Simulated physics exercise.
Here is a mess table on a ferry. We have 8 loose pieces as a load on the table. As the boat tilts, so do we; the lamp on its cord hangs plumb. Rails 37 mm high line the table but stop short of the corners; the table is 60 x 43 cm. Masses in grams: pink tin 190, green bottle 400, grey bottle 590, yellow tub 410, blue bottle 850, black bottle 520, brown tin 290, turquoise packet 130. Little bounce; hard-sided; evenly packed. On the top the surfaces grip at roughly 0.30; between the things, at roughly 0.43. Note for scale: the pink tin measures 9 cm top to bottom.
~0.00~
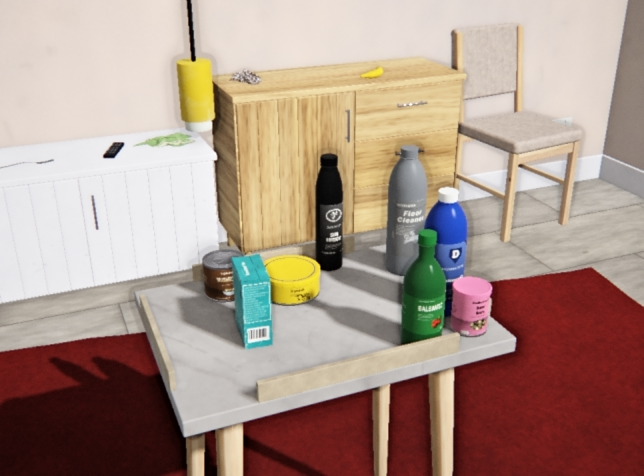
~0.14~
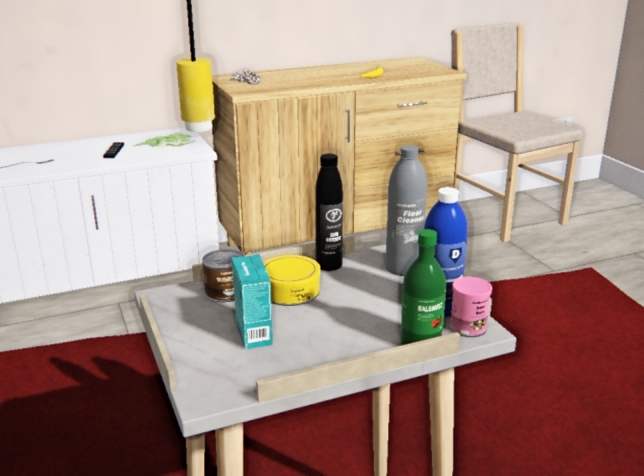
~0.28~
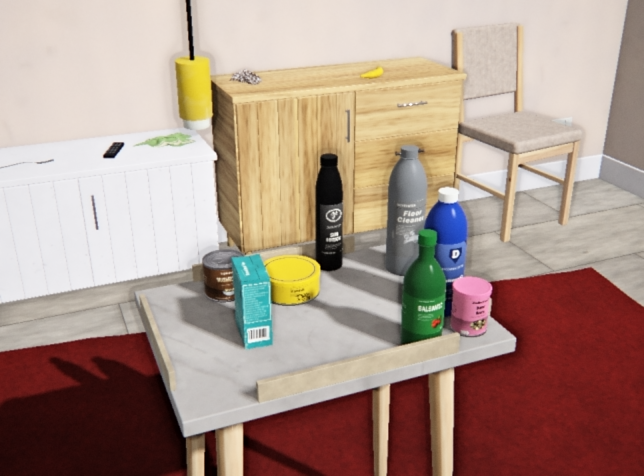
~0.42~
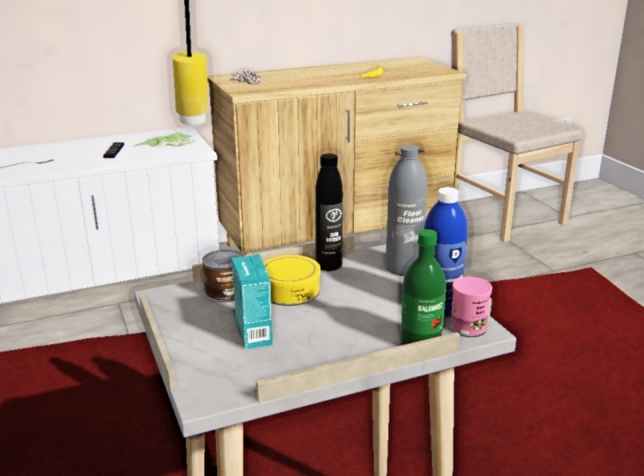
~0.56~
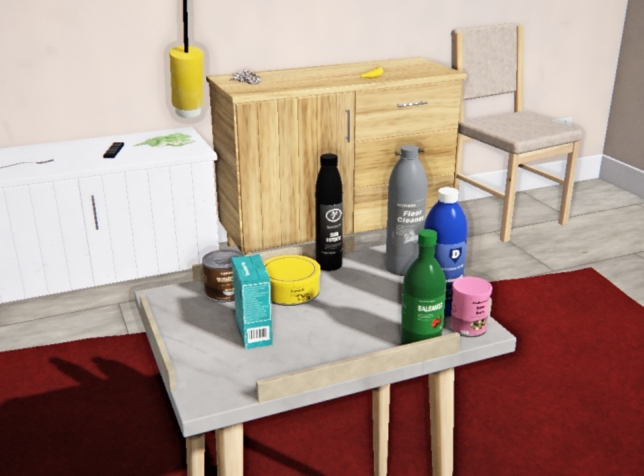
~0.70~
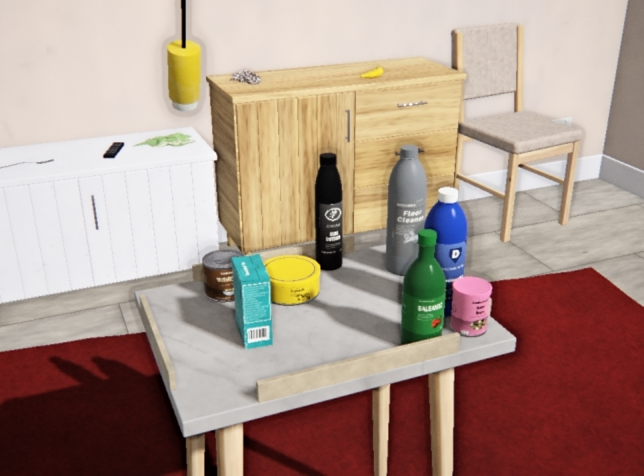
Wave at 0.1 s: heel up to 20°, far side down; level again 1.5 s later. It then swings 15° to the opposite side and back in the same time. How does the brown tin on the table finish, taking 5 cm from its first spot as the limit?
The brown tin stays inside the limit.
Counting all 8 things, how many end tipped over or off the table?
In total, 1.
Around 1.00 s, boat heeled 18°, far side down; black bottle now off the table; brown tin shifted 2 cm near (222, 270); turquoise packet shifted 3 cm.
Around 1.20 s, boat heeled 11°, far side down; brown tin shifted 2 cm near (222, 271); turquoise packet shifted 6 cm; green bottle shifted 5 cm.
Around 1.30 s, boat heeled 7°, far side down; brown tin shifted 2 cm near (222, 271); turquoise packet shifted 6 cm; green bottle shifted 5 cm.
Around 1.60 s, boat level; brown tin shifted 2 cm near (222, 271); turquoise packet shifted 6 cm; green bottle shifted 5 cm.
Finally (3.6 s), off the table, black bottle; not toppled but over 5 cm from the start, pink tin, green bottle, yellow tub, blue bottle and turquoise packet; the other 2 still in place (within 5 cm). In the last view, brown tin near (222, 271).
